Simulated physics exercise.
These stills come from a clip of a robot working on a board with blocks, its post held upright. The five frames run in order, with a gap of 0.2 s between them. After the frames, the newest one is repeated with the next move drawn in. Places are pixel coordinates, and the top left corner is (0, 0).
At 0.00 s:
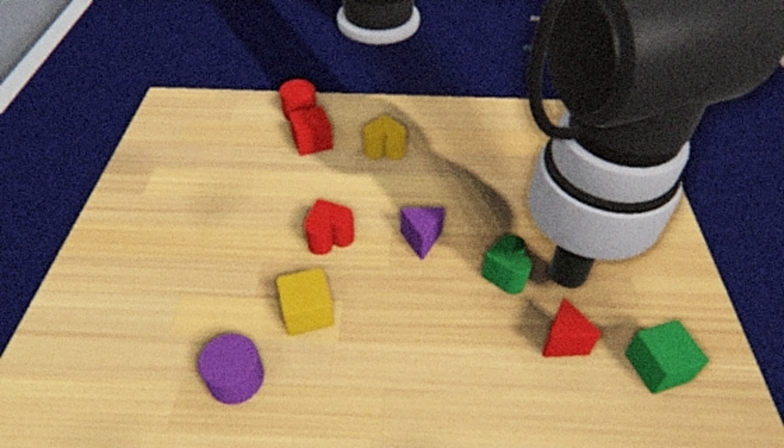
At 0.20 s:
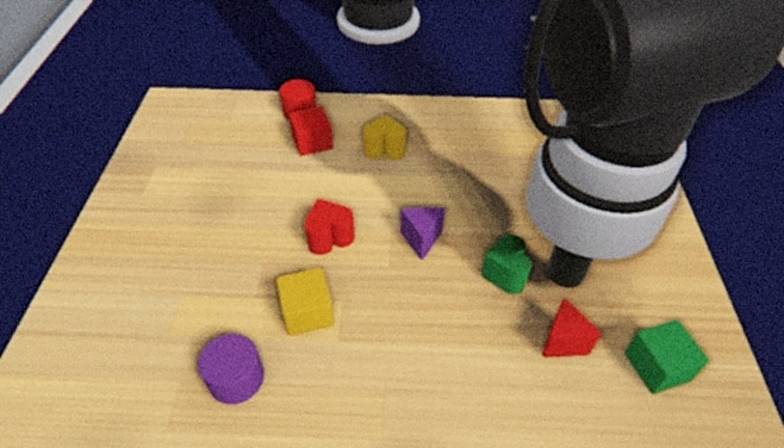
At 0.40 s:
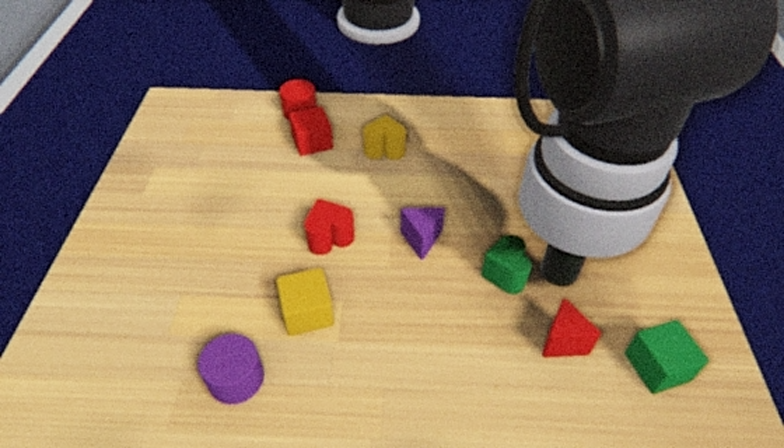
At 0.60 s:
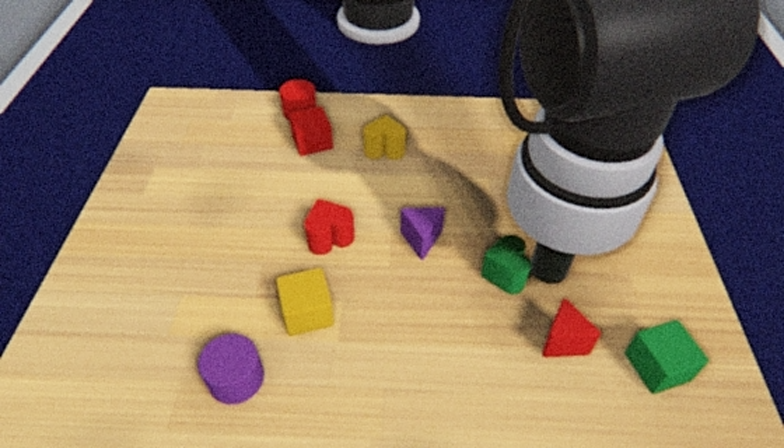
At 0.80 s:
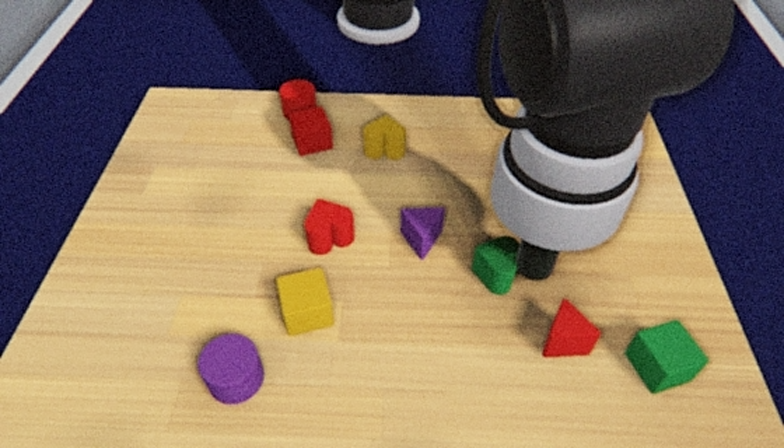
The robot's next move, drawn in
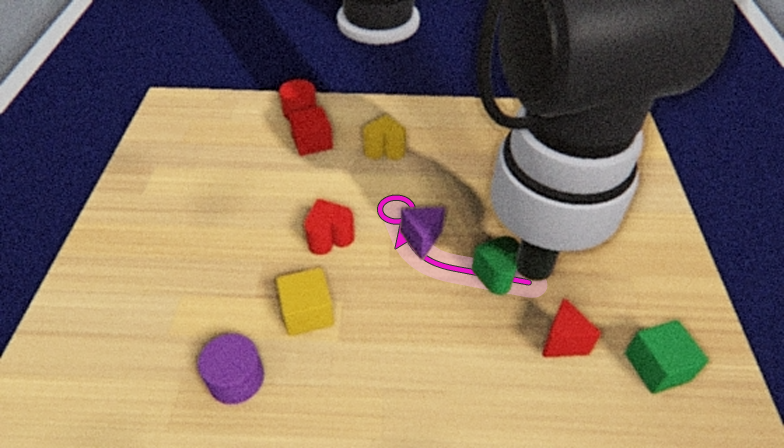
Robot arm easing left across a wooden board of coloured blocks, its black post nudging the green heart slightly left.
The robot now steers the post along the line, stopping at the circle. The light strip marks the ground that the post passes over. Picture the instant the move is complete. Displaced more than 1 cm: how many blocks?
By the end, two blocks will have moved.
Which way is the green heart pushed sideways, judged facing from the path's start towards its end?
Taking start-to-end as forward, the block's sideways shift goes to the left.
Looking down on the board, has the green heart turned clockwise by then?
I expect not.
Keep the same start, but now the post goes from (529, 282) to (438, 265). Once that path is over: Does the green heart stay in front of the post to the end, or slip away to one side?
Held in front.
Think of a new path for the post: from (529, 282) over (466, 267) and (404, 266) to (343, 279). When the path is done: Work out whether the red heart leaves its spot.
The red heart changes place.
Drawn move, from (529, 282) via (468, 271) and (416, 250), ending at (396, 209).
On the path given first. One third of the way, post (469, 255); purple triangular block (419, 217), turned 20° clockwise; green heart (436, 241).
Two thirds of the way, post (416, 232); purple triangular block (381, 196), turned 60° clockwise; green heart (383, 223).
At the end, post (397, 193); purple triangular block (360, 178), turned 30° clockwise; green heart (376, 215), turned 45° anticlockwise; red triangular block still.
